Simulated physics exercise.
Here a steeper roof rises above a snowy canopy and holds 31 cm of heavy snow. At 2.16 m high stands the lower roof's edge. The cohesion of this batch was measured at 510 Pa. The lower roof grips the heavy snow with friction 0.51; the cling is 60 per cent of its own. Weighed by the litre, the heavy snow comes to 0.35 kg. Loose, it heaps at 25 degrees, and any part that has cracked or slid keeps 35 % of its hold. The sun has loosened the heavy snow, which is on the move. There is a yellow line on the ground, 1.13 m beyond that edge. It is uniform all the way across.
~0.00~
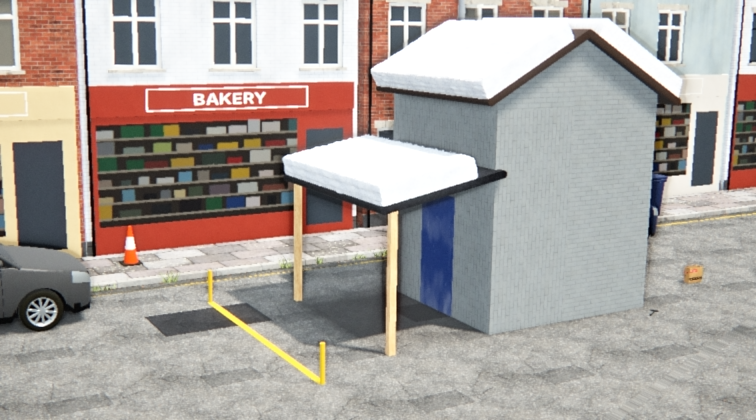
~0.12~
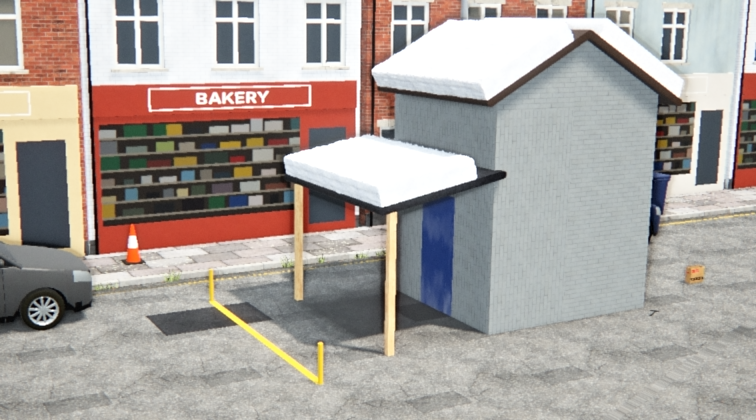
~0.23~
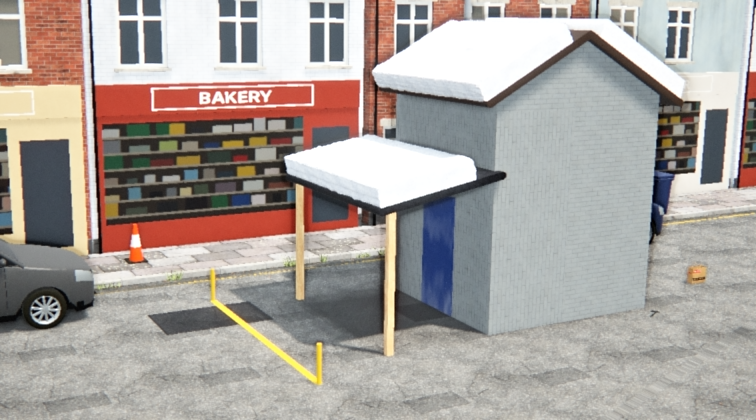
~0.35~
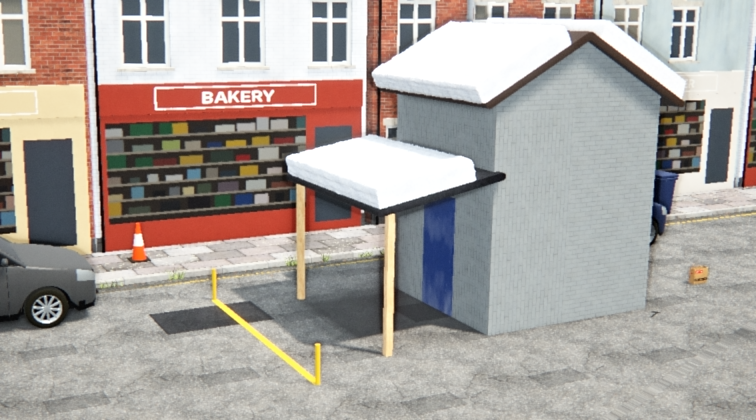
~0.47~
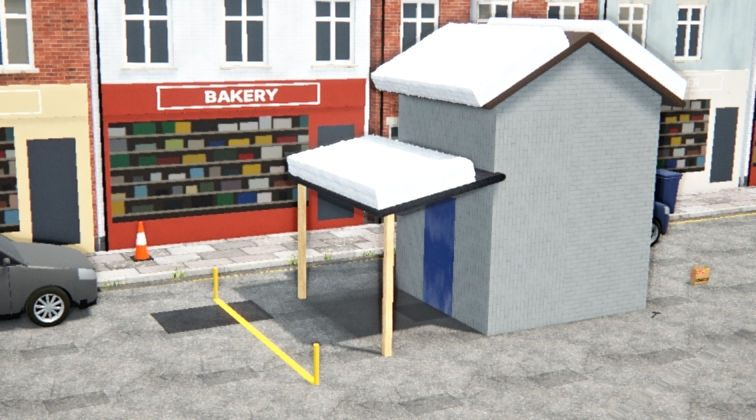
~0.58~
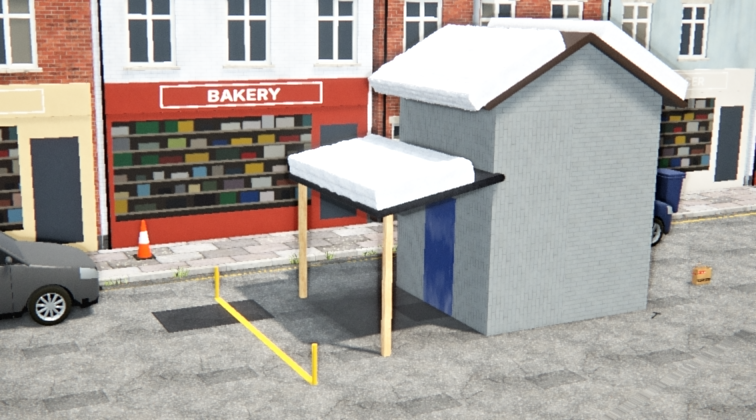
The thick snow on the left slope of the small grey brick building's upper roof slid slightly down and began poking over the edge, while the snow on the lower porch roof stayed put.
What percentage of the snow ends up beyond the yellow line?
About 1 %.
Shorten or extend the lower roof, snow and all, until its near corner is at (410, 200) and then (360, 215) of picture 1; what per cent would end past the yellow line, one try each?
Close to 12 % on the first try, close to 0 % on the next.
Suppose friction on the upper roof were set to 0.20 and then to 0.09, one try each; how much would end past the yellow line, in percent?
I'd expect around 20 percent, then around 30 percent.
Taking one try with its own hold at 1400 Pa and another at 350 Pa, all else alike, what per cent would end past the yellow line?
About 0 % first, about 8 % second.
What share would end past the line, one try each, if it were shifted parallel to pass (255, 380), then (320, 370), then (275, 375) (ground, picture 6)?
First try around 0 per cent, second around 4 per cent, third around 0 per cent.
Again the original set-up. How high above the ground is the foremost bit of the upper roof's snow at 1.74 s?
2.6 m, more or less.
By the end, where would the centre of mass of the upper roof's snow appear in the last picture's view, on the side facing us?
Position: About (412, 216).
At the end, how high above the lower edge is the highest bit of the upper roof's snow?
0.9 m, give or take.
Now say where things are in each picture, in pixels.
Front end of the heavy snow at (487, 77), in the first picture.
Front end of the heavy snow at (486, 78), its middle shifted 7 mm, in the second picture.
Front end of the heavy snow at (485, 79), its middle shifted 2.7 cm, 1 % of it past the upper edge, in one piece, in the third picture.
Front end of the heavy snow at (483, 82), its middle shifted 6.2 cm, 3 % of it past the upper edge, in one piece, in the fourth picture.
Front end of the heavy snow at (479, 97), its middle shifted 11 cm, 6 % of it past the upper edge, in one piece, in the fifth picture.
Front end of the heavy snow at (475, 99), its middle shifted 18 cm, 10 % of it past the upper edge, cracking, in the sixth picture.
By 1.11 s, none is below the lower edge and 0 % is past the line.
By 1.74 s, none is below the lower edge and 0 % is past the line.
By 2.37 s, none is below the lower edge and 0 % is past the line.
By 3.00 s, 13 % is below the lower edge and 0 % is past the line.
By 4.80 s, at the end, 21 % is below the lower edge and 1 % is past the line.
